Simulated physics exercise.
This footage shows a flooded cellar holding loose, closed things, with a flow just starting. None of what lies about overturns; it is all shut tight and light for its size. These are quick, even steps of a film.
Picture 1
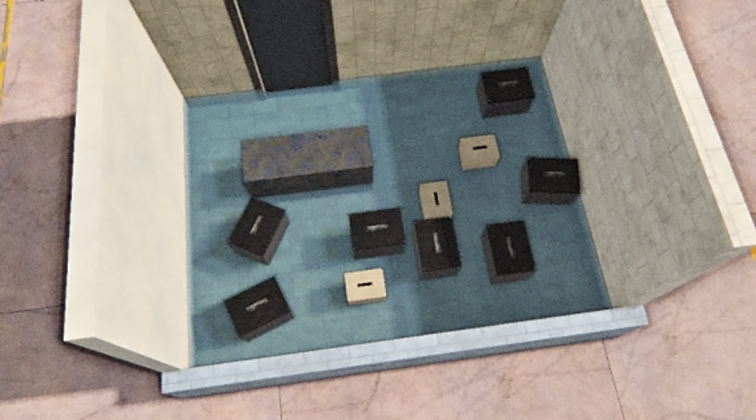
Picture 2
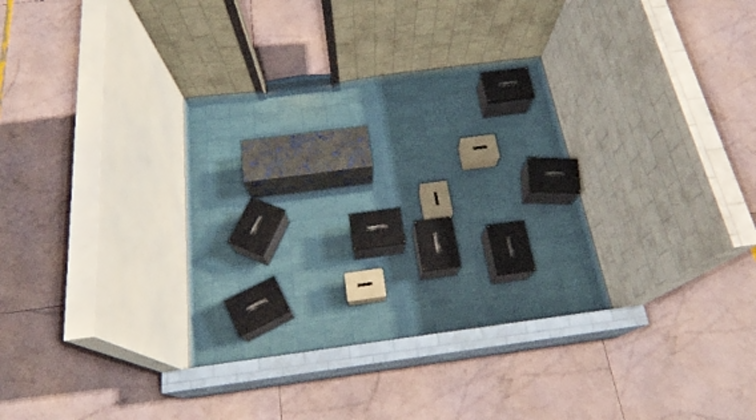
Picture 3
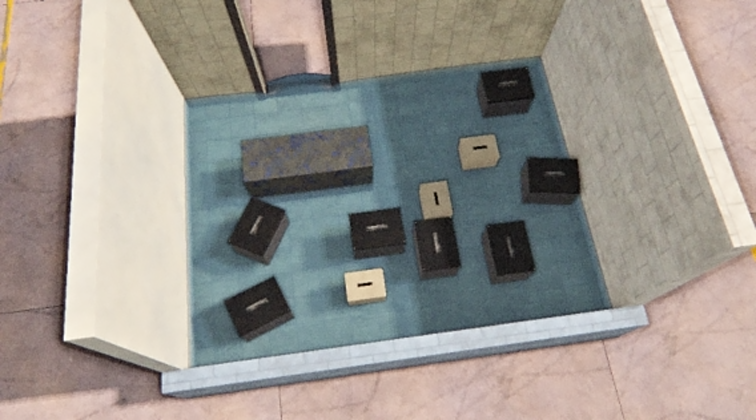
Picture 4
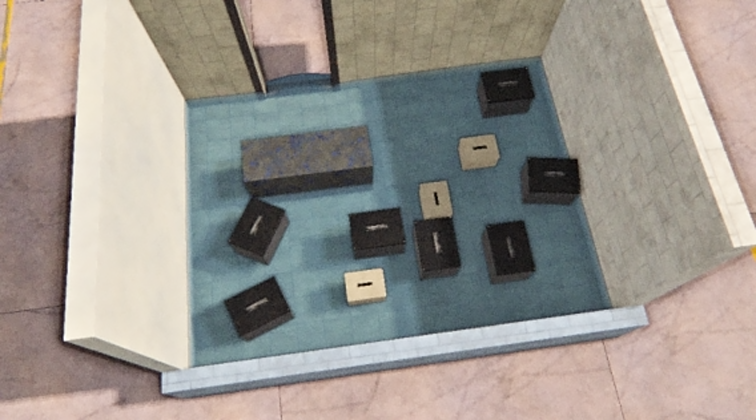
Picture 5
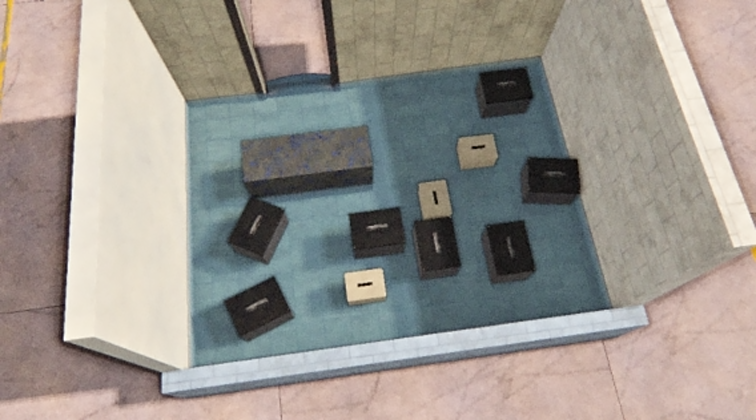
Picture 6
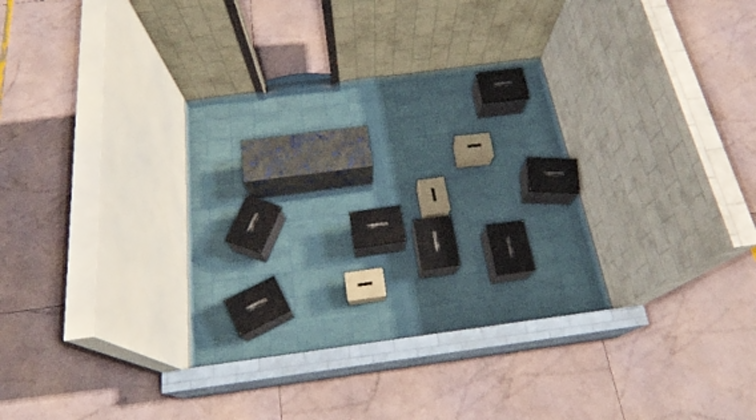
We see dark and cream closed boxes around a long block in a flooded, walled room as the dark panel in the back doorway disappears, leaving it open; later, a few boxes, mainly toward the right, shift very slightly.
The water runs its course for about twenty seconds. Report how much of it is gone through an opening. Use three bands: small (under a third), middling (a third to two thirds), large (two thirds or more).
Middling.
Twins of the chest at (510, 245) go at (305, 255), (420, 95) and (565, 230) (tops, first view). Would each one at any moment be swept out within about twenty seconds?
Going through them one by one: Remained / escaped / remained.
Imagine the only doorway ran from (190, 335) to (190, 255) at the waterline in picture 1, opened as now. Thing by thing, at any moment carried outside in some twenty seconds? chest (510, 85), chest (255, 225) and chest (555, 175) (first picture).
Item one doesn't escape, item two gets away, item three doesn't escape.
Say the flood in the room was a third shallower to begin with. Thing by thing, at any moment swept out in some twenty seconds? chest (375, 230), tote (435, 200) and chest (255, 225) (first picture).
Taking them in order: Remains in the room; leaves the room; leaves the room.
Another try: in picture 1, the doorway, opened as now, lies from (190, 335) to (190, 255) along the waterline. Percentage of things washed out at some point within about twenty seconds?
That would be near 60 per cent of the things.
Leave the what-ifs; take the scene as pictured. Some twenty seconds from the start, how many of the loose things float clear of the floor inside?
Count: 6.
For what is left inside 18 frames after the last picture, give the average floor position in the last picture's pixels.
Around pixel (388, 189).
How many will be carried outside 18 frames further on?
Total: 0.
A moment on, 0 of 10 are out; 10 afloat.
Next, 0 of 10 are out; 10 afloat.
Later, 3 of 10 are out; 7 afloat.
In the end, 4 of 10 are out; 6 afloat.
